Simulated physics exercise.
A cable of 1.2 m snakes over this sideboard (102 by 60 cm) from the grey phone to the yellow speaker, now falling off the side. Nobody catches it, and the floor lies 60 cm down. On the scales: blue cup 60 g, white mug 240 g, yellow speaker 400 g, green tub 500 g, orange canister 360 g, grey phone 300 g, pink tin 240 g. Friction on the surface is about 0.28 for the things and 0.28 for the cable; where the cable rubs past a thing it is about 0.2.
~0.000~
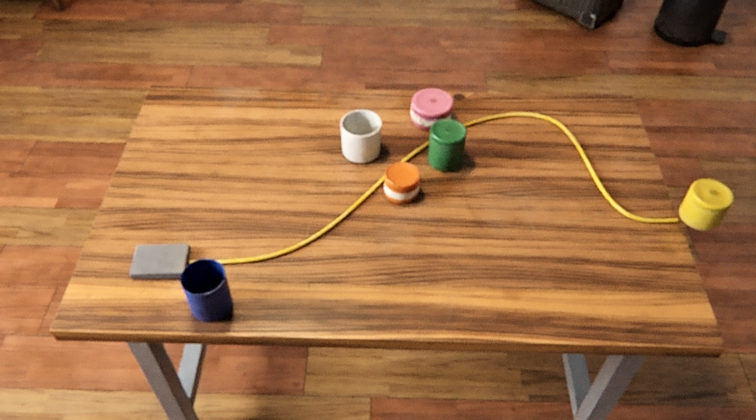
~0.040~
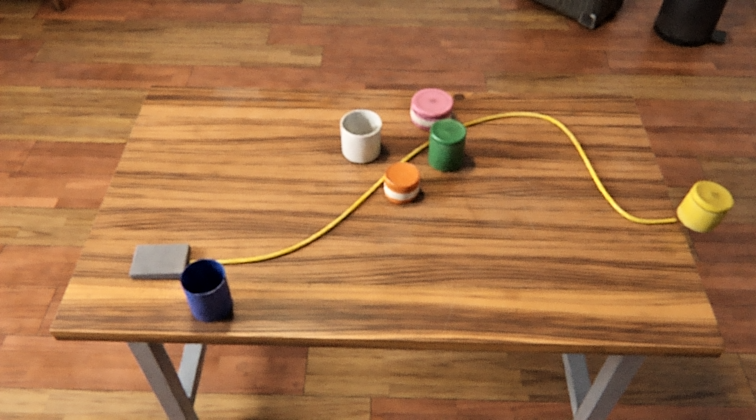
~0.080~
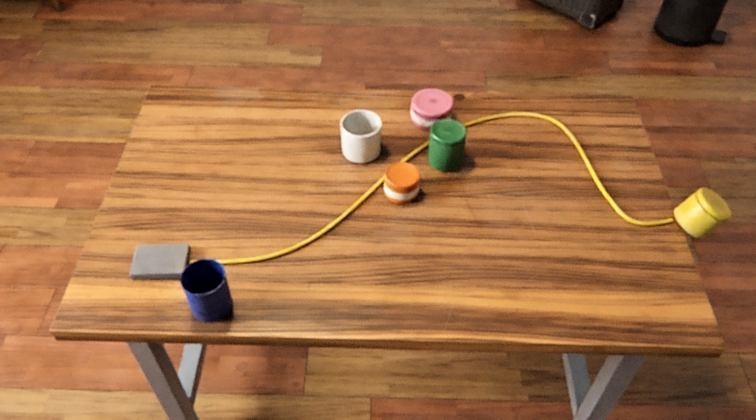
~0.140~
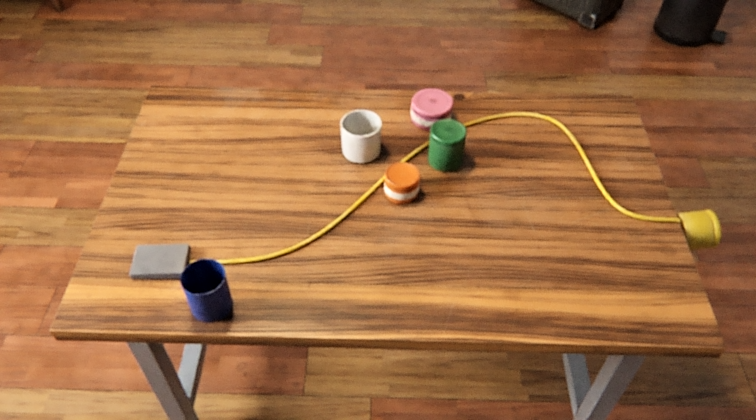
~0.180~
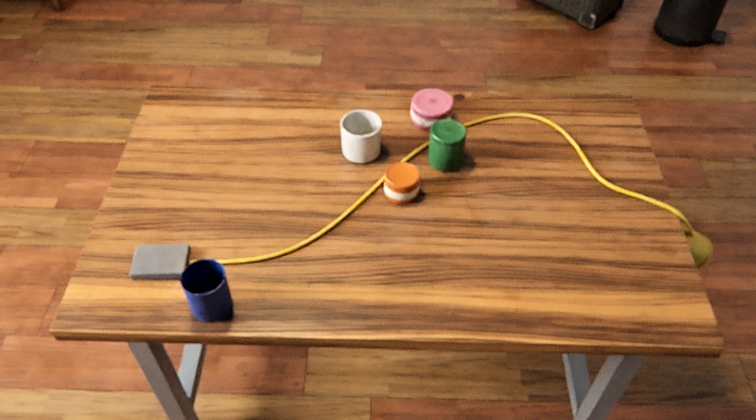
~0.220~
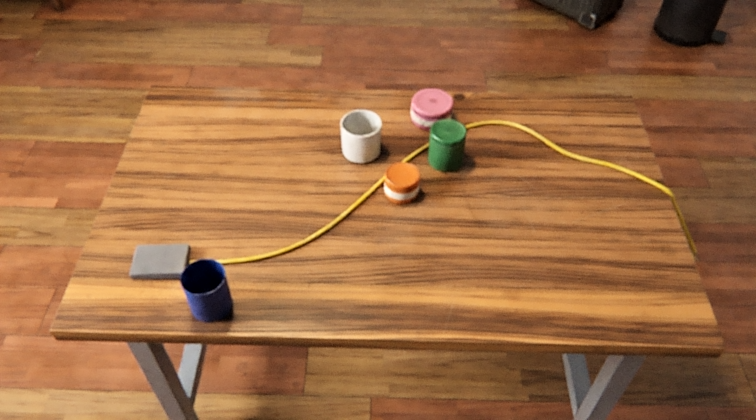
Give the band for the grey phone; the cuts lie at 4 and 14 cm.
The grey phone ends far away.
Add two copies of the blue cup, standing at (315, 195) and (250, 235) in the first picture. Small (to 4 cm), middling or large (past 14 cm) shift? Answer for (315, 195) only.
There: Middling.
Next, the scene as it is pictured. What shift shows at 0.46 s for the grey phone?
Grey phone 20 cm.
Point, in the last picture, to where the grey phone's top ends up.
Near (375, 172).
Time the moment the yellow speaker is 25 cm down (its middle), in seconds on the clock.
That is: 0.28 s.
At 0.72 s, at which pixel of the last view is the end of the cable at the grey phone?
Around (377, 162).
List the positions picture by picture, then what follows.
The first frame shows shows, grey phone (160, 258); cable runs through (617, 206) (561, 126) (369, 193) (268, 257).
The second frame shows shows, yellow speaker (712, 195); cable runs through (616, 206) (268, 257).
The third frame shows shows, yellow speaker (703, 213); cable runs through (615, 206) (268, 257).
The fourth frame shows shows, yellow speaker (695, 231); cable runs through (617, 206) (268, 257).
The fifth frame shows shows, yellow speaker (686, 248); cable runs through (642, 197) (268, 257).
The sixth frame shows shows, grey phone (160, 258); cable runs through (674, 202) (564, 152) (370, 192) (268, 256).
After 0.5 s, the cable's tail end at (275, 200); grey phone 18 cm off its start, yellow speaker over the edge, green tub 7 cm off its start.
After 0.7 s, the cable's tail end at (377, 162); grey phone 39 cm off its start, yellow speaker over the edge, green tub 9 cm off its start.
After 1.0 s, the cable's tail end at (385, 161); grey phone 40 cm off its start at (375, 172), yellow speaker over the edge, green tub 9 cm off its start at (468, 165).
After 1.2 s, the cable's tail end at (385, 161); grey phone 40 cm off its start, yellow speaker over the edge, green tub 9 cm off its start.
After 2.4 s, the cable's tail end at (385, 161); grey phone 40 cm off its start at (375, 172), yellow speaker over the edge, green tub 9 cm off its start at (468, 165), white mug 2 cm off its start at (367, 117).
